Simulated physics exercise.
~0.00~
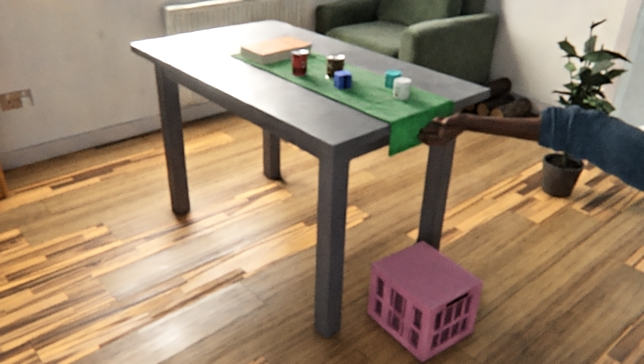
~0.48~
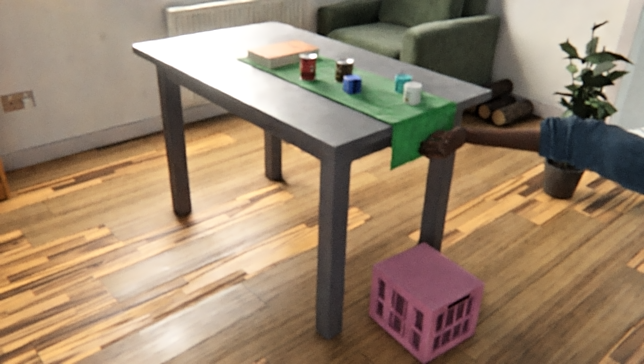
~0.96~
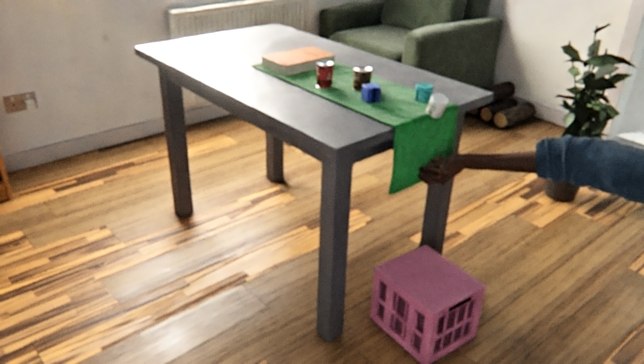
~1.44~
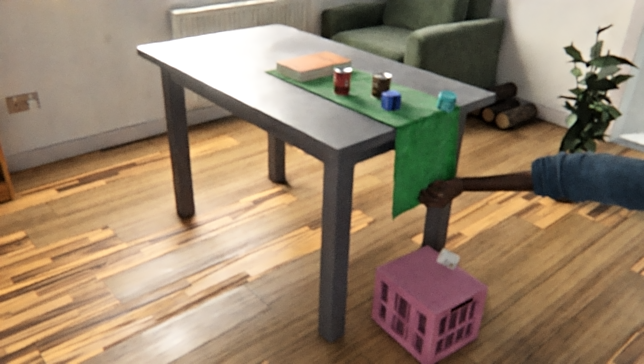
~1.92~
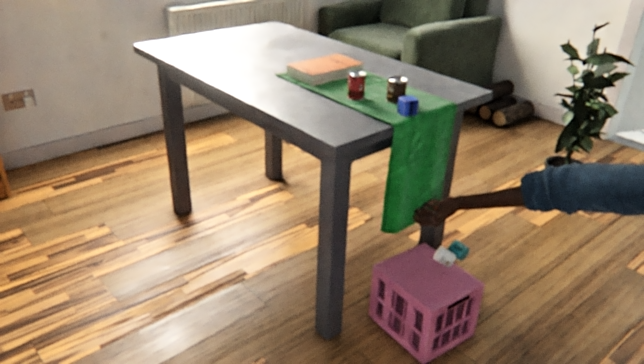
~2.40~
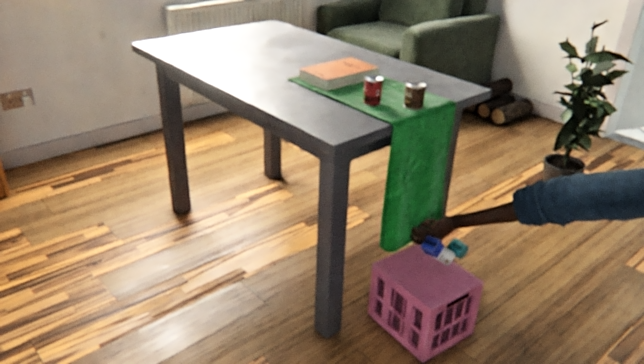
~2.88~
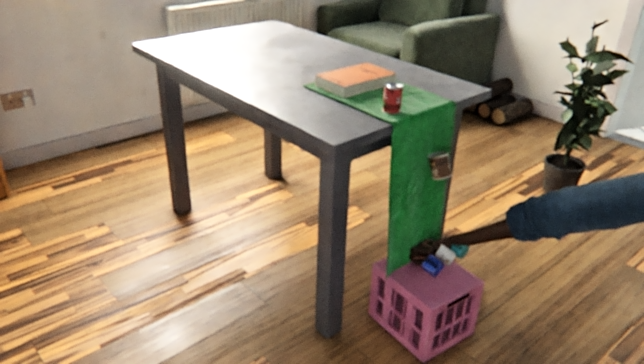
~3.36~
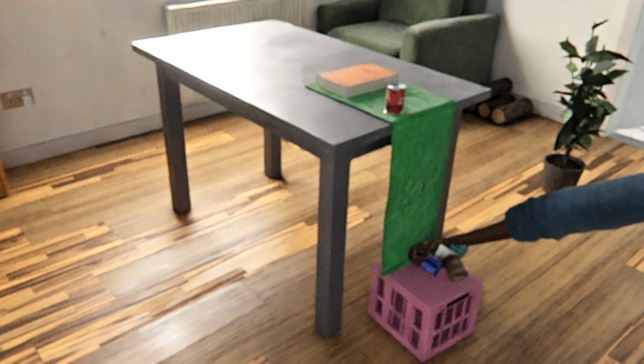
In a living room, a hand slowly pulls a green cloth, dropping four items crateward.
